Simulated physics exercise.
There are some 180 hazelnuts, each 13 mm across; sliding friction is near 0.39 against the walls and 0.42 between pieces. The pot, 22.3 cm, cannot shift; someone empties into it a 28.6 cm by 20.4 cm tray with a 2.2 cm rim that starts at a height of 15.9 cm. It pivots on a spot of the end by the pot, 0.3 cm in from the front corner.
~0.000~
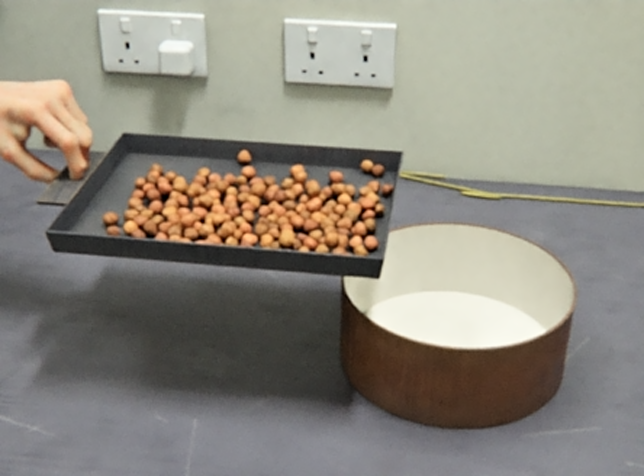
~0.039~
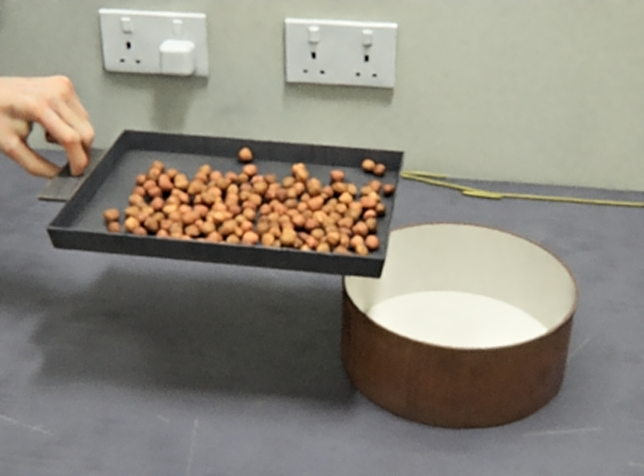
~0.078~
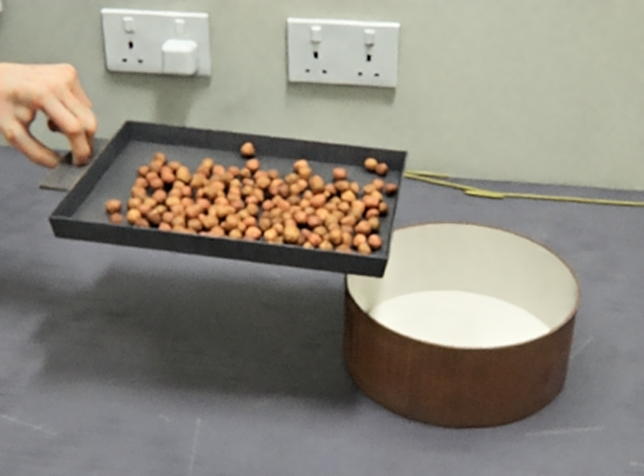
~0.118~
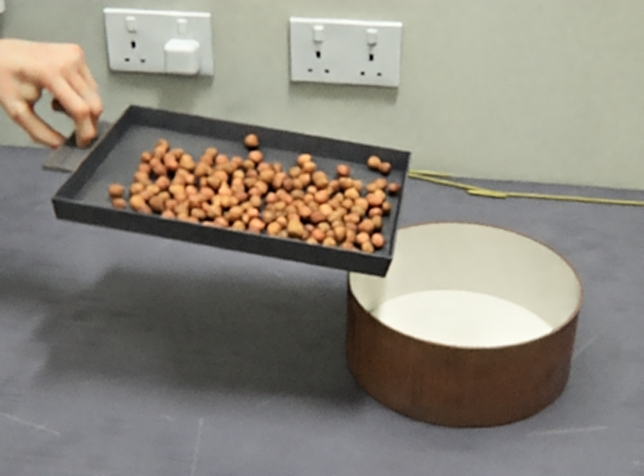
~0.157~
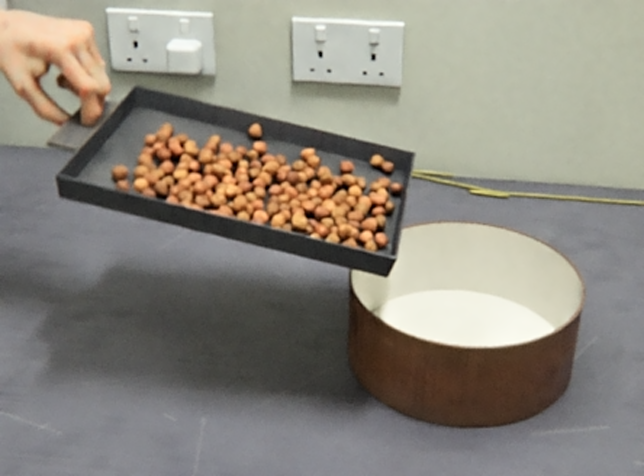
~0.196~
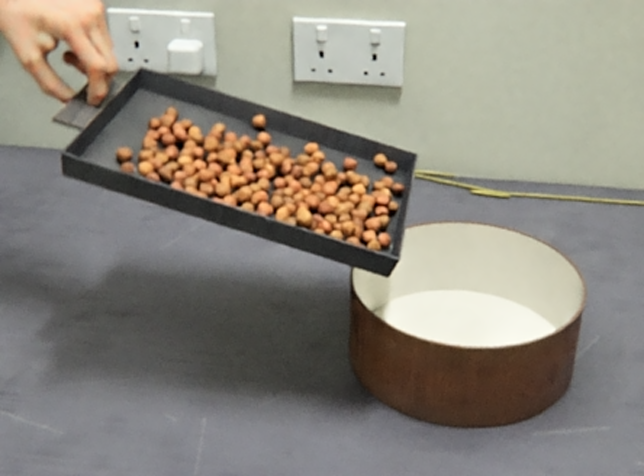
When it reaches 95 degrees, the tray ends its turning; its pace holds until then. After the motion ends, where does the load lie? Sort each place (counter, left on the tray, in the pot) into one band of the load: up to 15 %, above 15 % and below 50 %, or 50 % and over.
Counter: Up to 15 %; tray: Up to 15 %; pot: 50 % and over.
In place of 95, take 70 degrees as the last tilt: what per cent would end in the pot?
Roughly 40 percent.
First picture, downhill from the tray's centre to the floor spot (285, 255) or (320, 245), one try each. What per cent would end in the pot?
First try: Around 0 percent; second try: Around 20 percent.
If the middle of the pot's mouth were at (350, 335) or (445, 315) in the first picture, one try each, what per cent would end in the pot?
Spot one: Some 35 per cent; spot two: Some 65 per cent.
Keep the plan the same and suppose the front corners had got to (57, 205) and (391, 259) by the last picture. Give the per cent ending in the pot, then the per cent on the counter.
The pot gets 0 and the counter 100.
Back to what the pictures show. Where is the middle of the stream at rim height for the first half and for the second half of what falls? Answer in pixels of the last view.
At about (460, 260), then at (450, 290).
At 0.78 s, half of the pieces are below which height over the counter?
About 22 cm.
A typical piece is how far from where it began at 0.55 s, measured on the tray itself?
5 cm.
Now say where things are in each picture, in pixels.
The first picture shows tray tilt 0 degrees, front corners at (51, 230) and (380, 256); middle of the pieces at (248, 217); pot at (457, 279).
The second picture shows tray tilt 1 degrees, front corners at (52, 226) and (381, 256); middle of the pieces at (249, 215).
The third picture shows tray tilt 3 degrees, front corners at (54, 215) and (384, 256); middle of the pieces at (251, 210).
The fourth picture shows tray tilt 6 degrees, front corners at (57, 196) and (389, 255), lowest corner right back; middle of the pieces at (255, 202).
The fifth picture shows tray tilt 11 degrees, front corners at (61, 174) and (393, 255), lowest corner right back; middle of the pieces at (259, 193).
The sixth picture shows tray tilt 15 degrees, front corners at (67, 152) and (396, 256), lowest corner right back; middle of the pieces at (263, 185); pot at (467, 278). Its pace works out near 110 degrees a second.
After 0.55 s, tilt 54 degrees; the tray holds 100 %, the pot 0 %.
After 0.78 s, tilt 80 degrees; the tray holds 95 %, the pot 5 %.
Then, at 1.13 s, tilt 95 degrees; the tray holds 15 %, the pot 75 %.
At rest (2.0 s), counter 5 %, tray 0 %, pot 95 %.
